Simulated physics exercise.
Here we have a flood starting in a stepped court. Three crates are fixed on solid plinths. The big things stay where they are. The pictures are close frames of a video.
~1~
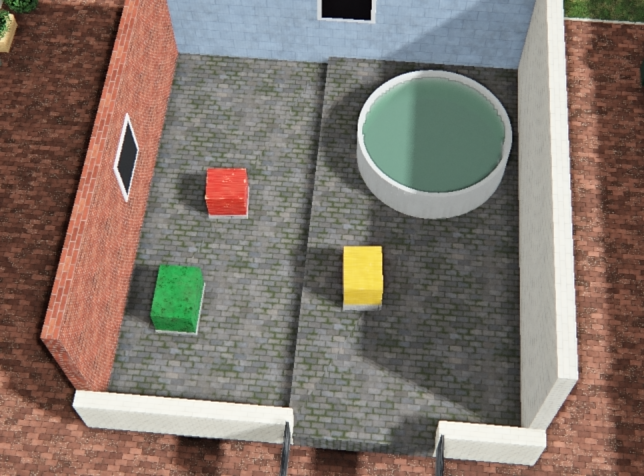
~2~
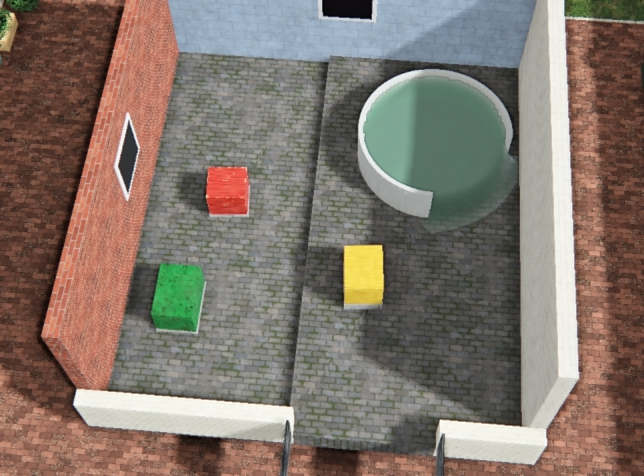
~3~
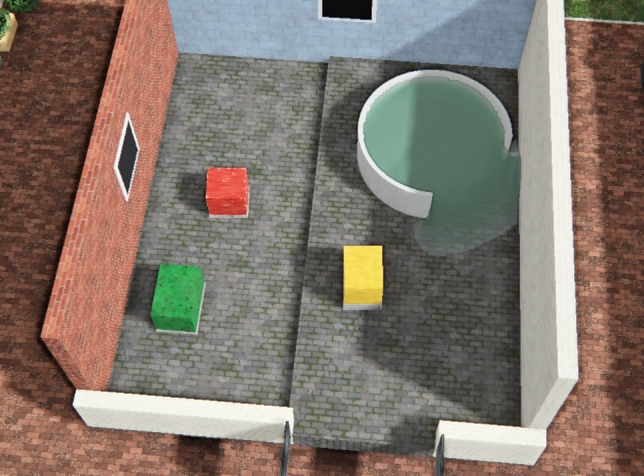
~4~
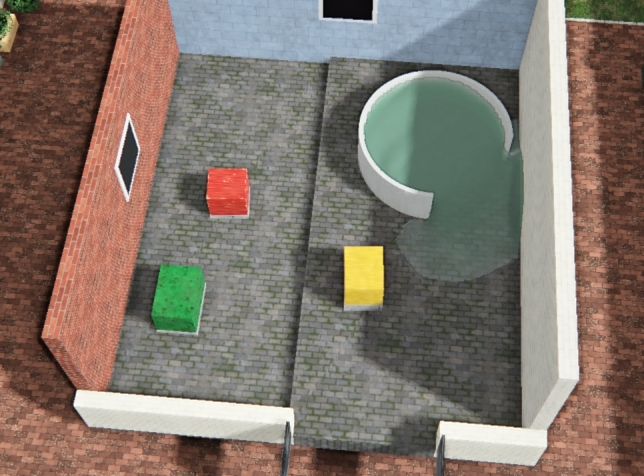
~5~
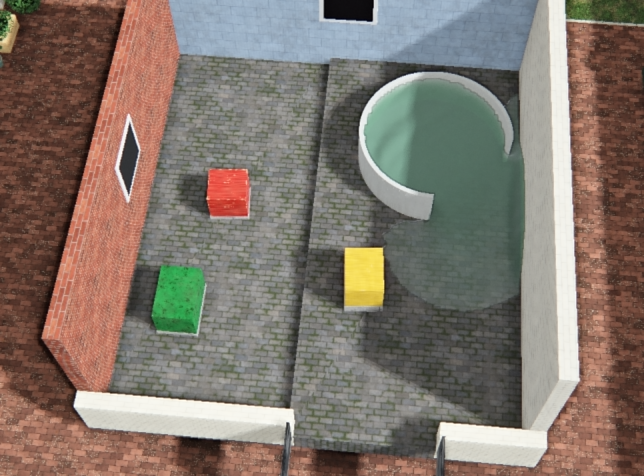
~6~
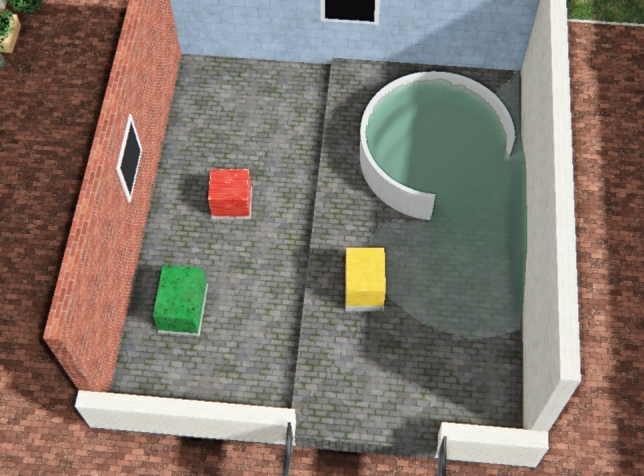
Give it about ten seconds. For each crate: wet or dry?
The green crate gets wet; the yellow crate stays dry; the red crate stays dry.
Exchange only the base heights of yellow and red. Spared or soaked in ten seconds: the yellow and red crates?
Then: Yellow crate is wetted; red crate escapes it.
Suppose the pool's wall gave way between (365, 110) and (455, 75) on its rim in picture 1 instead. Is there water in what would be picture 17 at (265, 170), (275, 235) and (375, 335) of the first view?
In that order: Clear, dry, dry.
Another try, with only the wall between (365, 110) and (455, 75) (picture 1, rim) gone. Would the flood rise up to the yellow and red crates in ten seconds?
My reading: The yellow one stays dry, the red one ends up wet.
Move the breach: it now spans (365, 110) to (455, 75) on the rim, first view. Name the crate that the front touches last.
I say the one in yellow.
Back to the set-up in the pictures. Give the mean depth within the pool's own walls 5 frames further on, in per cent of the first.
Near 60 in a hundred.
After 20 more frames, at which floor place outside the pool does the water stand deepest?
Close to (516, 429).
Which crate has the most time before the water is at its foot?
It is the crate marked red.
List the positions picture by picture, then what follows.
The first frame shows still water in the pool at (434, 134).
In the second frame, water pours out at (482, 194) and has run to (429, 228).
In the third frame, water pours out at (482, 195) and has run to (516, 145).
In the fourth frame, water pours out at (482, 197) and has run to (516, 123).
In the fifth frame, water pours out at (482, 198) and has run to (517, 99).
In the sixth frame, the front is at (518, 78), out from the gap at (484, 198).
A moment on, water covers 20 % of the floor; the green crate not reached, the yellow crate water round its plinth, the red crate not reached.
Next, water covers 25 % of the floor; the green crate not reached, the yellow crate water round its plinth, the red crate not reached.
Then, water covers 40 % of the floor; the green crate not reached, the yellow crate water round its plinth, the red crate not reached.
Later, water covers 65 % of the floor; the green crate water round its plinth, the yellow crate water round its plinth, the red crate not reached.
In the end, water covers 90 % of the floor; the green crate was topped, the yellow crate stayed above the water, the red crate stayed above the water.
